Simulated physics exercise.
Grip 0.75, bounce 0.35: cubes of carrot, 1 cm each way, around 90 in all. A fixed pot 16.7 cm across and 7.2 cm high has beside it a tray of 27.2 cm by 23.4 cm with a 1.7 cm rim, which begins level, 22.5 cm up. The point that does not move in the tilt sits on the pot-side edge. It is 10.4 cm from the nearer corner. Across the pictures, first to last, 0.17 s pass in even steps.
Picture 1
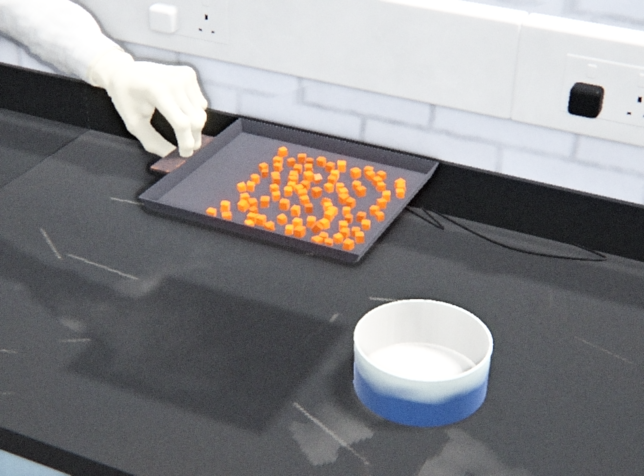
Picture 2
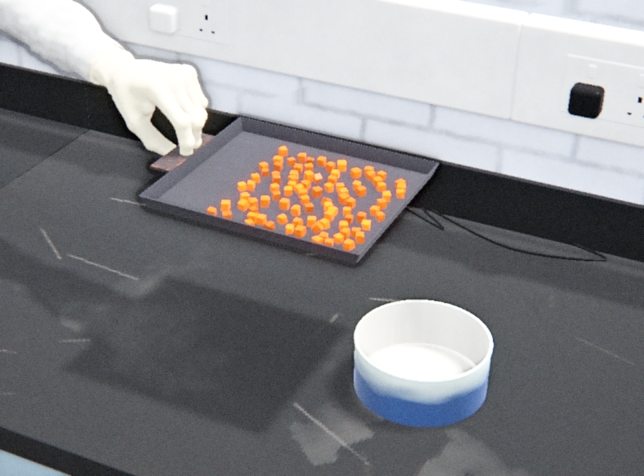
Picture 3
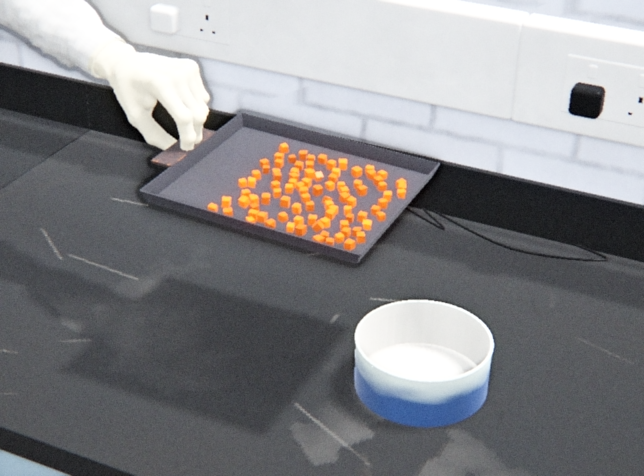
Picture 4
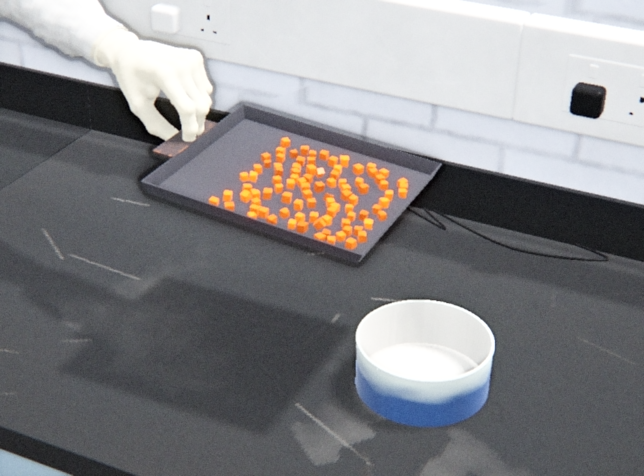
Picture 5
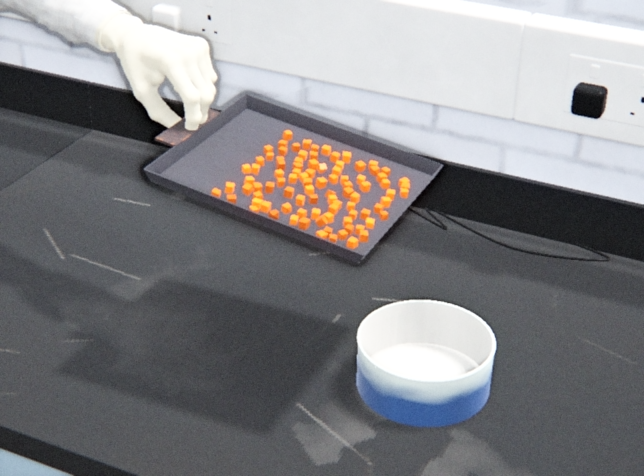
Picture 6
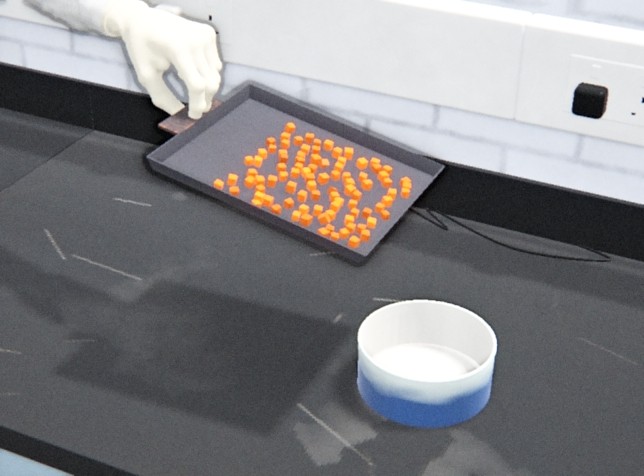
At first, a white-gloved hand grips the handle of a level dark tray scattered with small orange cubes, behind a blue and white pot on a black worktop. Then the hand gradually raises the tray's left side, tilting it gently, while the cubes stay spread out and the pot stays still.
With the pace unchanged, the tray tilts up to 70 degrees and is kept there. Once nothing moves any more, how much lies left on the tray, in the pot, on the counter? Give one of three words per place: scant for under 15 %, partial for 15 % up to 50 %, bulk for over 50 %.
Outcome: Left on the tray: I expect a notable fraction of the load there; pot: I expect a notable fraction of the load there; counter: I expect a notable fraction of the load there.
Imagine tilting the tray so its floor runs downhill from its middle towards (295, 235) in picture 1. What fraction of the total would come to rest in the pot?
Roughly 0 % of the pieces.
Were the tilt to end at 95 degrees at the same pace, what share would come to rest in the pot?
It would be near 60 per cent.
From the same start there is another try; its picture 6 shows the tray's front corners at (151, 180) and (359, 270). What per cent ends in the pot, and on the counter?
Pot: 0, counter: 90.
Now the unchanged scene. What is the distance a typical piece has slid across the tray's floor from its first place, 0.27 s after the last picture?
About 1 cm.
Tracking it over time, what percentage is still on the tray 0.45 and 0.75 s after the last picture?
Sequence: 100; 45.
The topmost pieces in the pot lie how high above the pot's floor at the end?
It reaches roughly 1.0 cm.
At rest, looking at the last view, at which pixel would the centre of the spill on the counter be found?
At rest, its centre lies at about (522, 379).
Then, 0.27 s after the last picture, tilt 41 degrees; the tray holds 100 %, the pot 0 %.
Then, 0.45 s after the last picture, tilt 60 degrees; the tray holds 100 %, the pot 0 %.
Then, 0.75 s after the last picture, tilt 70 degrees; the tray holds 45 %, the pot 15 %.
In the end, tray 35 %, pot 30 %, counter 35 %.
